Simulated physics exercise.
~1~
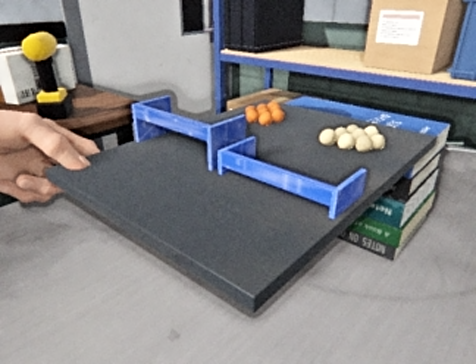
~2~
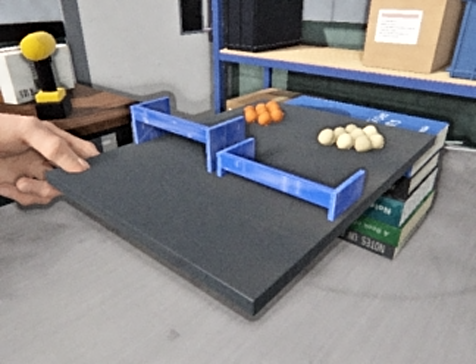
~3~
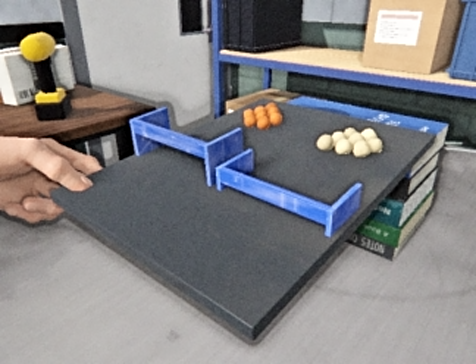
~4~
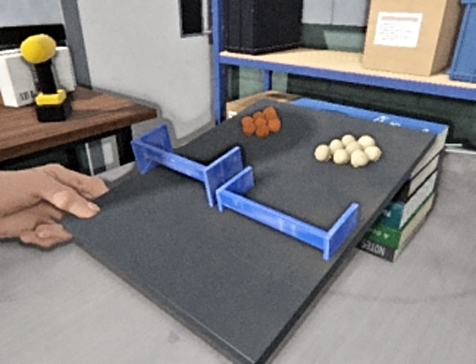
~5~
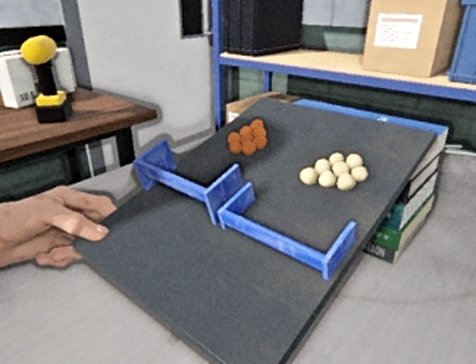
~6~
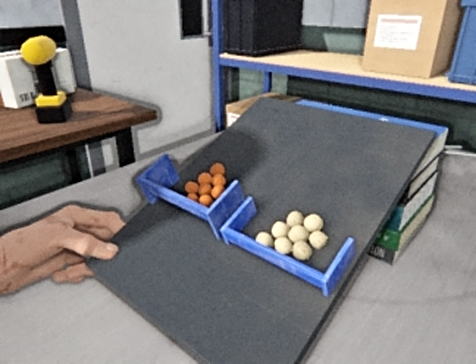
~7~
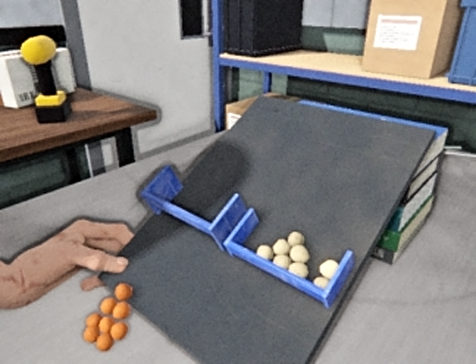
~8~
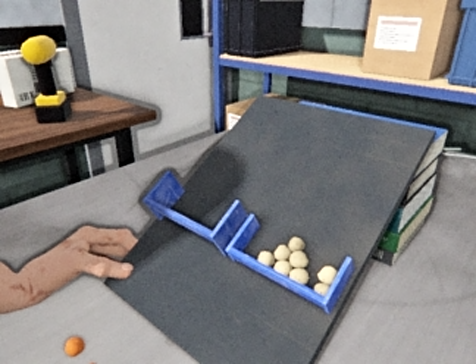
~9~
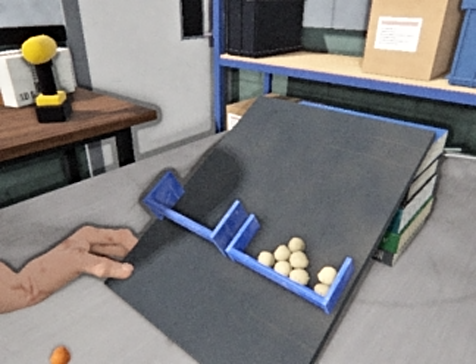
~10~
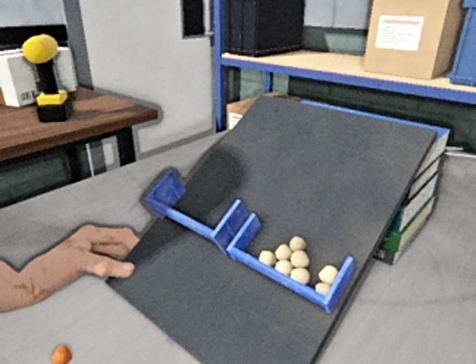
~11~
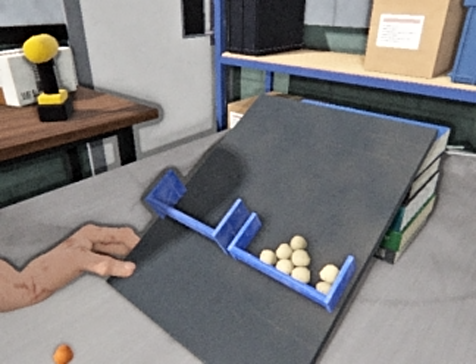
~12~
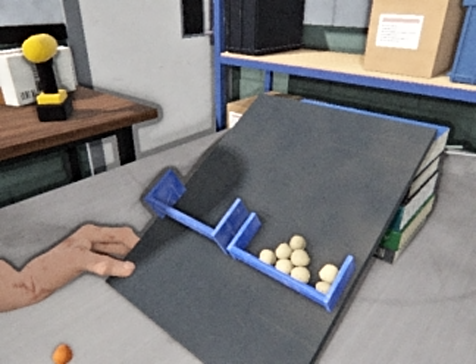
Orange balls slip past their blue strip as a hand lowers the board, while cream balls stay caught.
